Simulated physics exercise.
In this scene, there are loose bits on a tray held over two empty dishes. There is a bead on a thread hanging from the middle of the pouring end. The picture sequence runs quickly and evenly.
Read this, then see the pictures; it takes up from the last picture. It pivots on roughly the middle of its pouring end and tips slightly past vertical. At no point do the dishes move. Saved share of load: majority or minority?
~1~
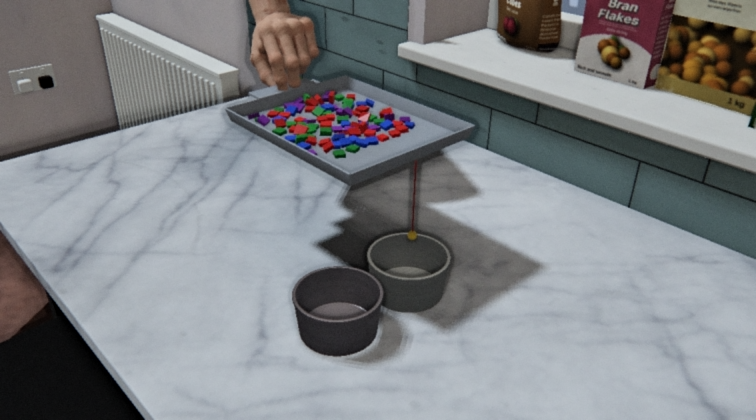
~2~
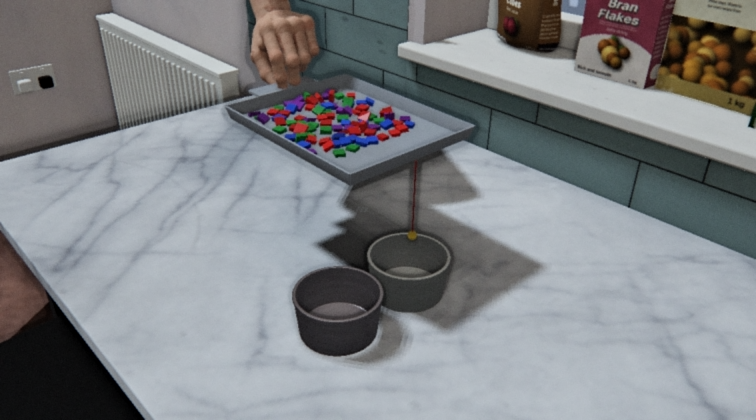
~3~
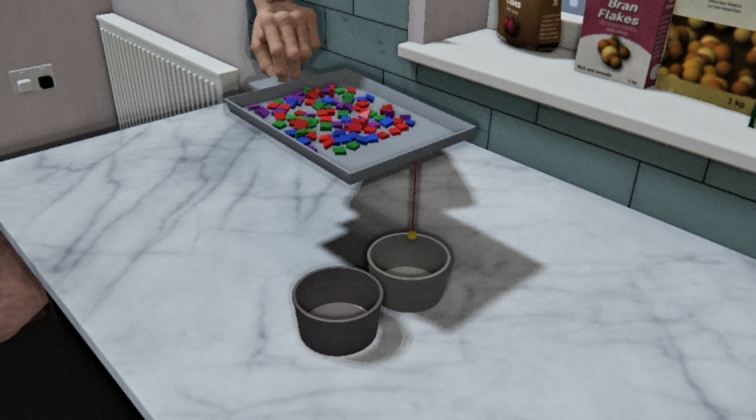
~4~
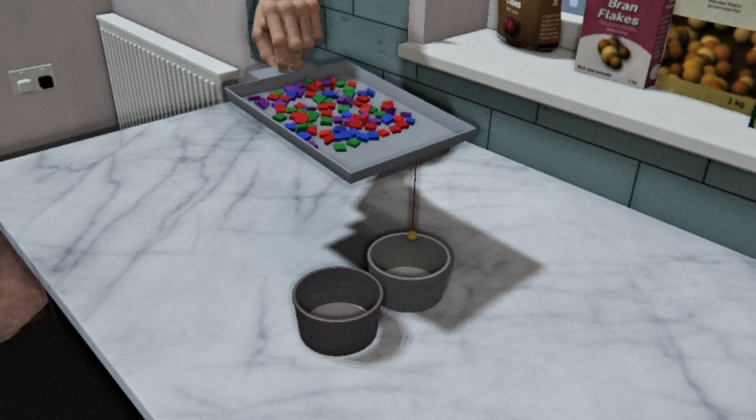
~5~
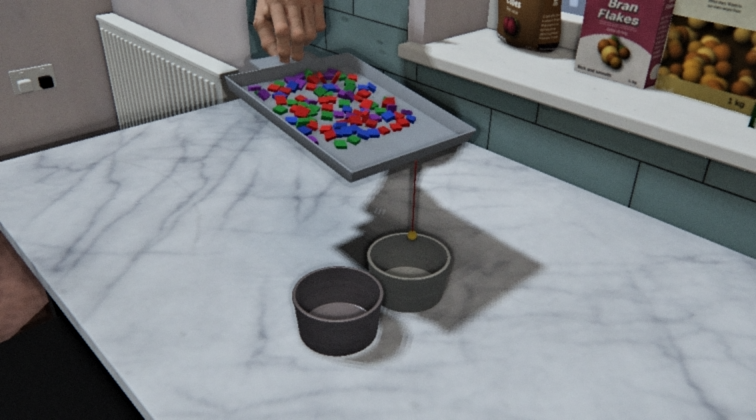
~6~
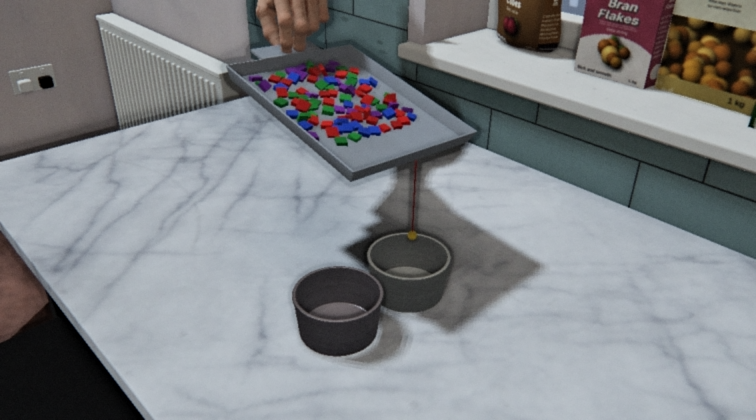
Minority.
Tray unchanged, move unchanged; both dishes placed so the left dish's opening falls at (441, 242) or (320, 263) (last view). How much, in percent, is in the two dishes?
Respectively 60 % and 0 %.
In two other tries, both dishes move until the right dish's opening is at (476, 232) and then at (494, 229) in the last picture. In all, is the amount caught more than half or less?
Taking the places in turn, it's past half and then past half.
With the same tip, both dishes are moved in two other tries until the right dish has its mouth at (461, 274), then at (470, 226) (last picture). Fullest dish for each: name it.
First the right-hand dish, then the dish on the right.
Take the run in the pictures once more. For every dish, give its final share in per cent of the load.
Left dish near 0 in a hundred; right dish near 10.
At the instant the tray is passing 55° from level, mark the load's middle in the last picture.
Its middle sits at about pixel (424, 123).
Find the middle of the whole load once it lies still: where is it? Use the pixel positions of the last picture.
Near (483, 278).
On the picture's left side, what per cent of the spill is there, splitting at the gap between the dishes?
Looks like close to 0 per cent of it.
Shortly afterwards, tray tipped steeply; the whole lot on the tray.
Next, tray tipped right over; near two thirds on the tray; only a few in the right dish; near a quarter outside both; a little in the air.
Some moments later, tray tipped past a quarter turn; a little in the right dish; all but a few outside both.
In the end, tray tipped past a quarter turn; none at all in the left dish; a little in the right dish; all but a few outside both.
